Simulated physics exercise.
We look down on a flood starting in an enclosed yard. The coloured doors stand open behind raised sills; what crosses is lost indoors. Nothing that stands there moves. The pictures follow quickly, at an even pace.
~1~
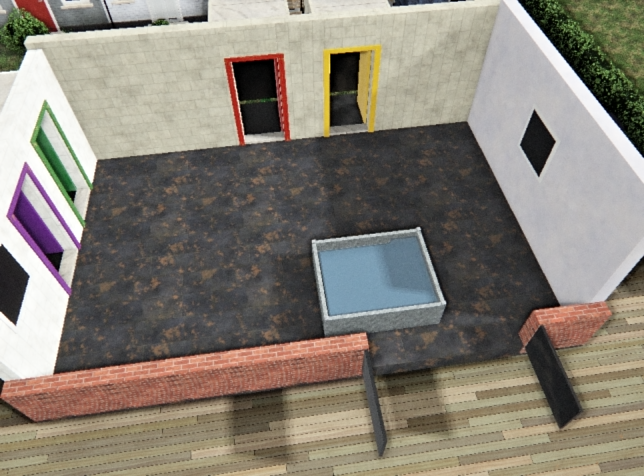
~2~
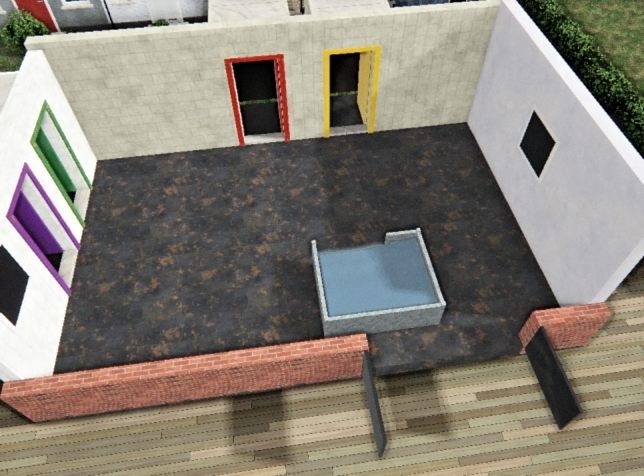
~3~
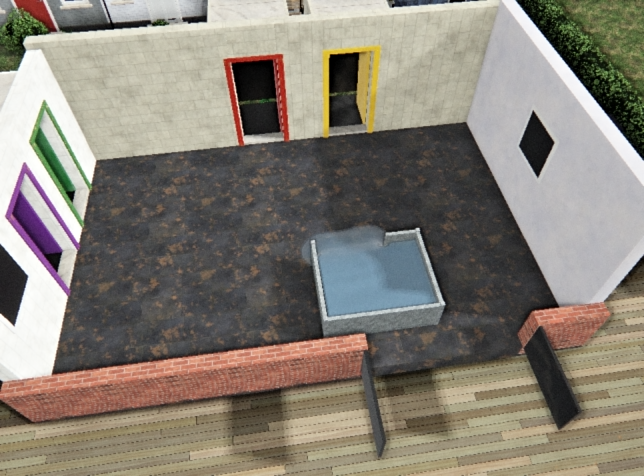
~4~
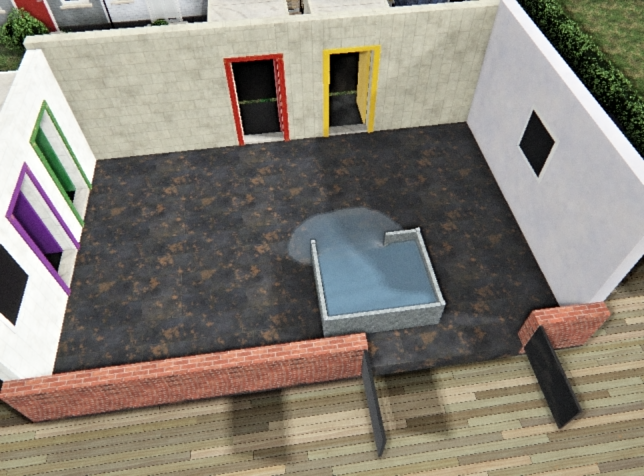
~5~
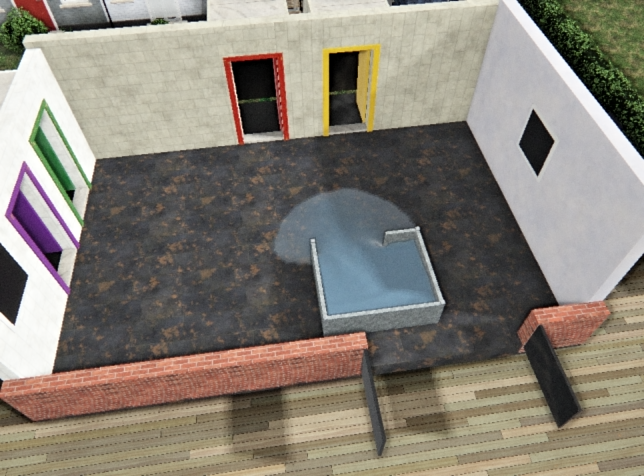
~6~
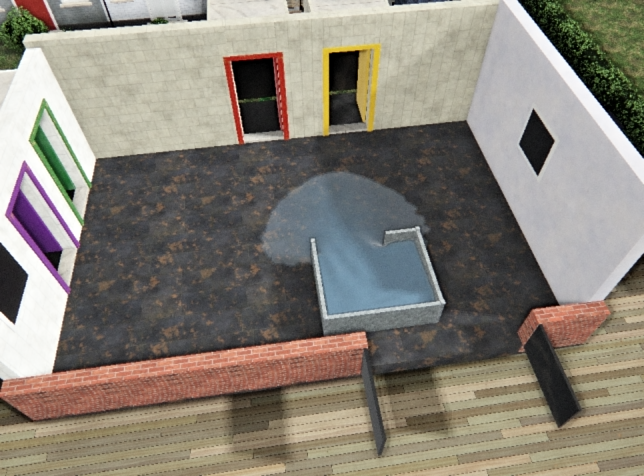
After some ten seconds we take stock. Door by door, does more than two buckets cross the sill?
In the end: The yellow door lets in a lot; the green door admits no more than that; the purple door admits no more than that; the red door lets in a lot.
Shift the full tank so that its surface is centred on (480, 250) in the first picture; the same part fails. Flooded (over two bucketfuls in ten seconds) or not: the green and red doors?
Then: Green stays under; red takes less.
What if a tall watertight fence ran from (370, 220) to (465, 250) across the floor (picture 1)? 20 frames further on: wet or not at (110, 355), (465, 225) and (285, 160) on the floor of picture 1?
In turn: Not flooded, clear, awash.
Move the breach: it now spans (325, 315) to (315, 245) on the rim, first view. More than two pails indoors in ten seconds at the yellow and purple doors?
My reading: Yellow takes less; purple lets more in.
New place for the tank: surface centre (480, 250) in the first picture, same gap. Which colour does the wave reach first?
It is the door marked yellow.
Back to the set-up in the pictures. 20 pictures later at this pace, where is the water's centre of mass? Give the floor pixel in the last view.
Roughly at (317, 202).
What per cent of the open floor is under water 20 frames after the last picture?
About 40 per cent.
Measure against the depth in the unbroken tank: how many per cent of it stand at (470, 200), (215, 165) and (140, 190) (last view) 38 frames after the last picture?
In that order: 4, 8 and 8 per cent.
A moment on, water covers 25 % of the floor; the yellow door under two buckets in, the green door not reached, the purple door not reached, the red door not reached.
Next, water covers 35 % of the floor; the yellow door over two buckets in, the green door not reached, the purple door not reached, the red door over two buckets in.
Then, water covers 40 % of the floor; the yellow door far over two buckets in, the green door not reached, the purple door not reached, the red door over two buckets in.
Later, water covers 55 % of the floor; the yellow door far over two buckets in, the green door under two buckets in, the purple door wet at the sill, nothing in, the red door over two buckets in.
In the end, water covers 85 % of the floor; the yellow door far over two buckets in, the green door under two buckets in, the purple door wet at the sill, nothing in, the red door over two buckets in.
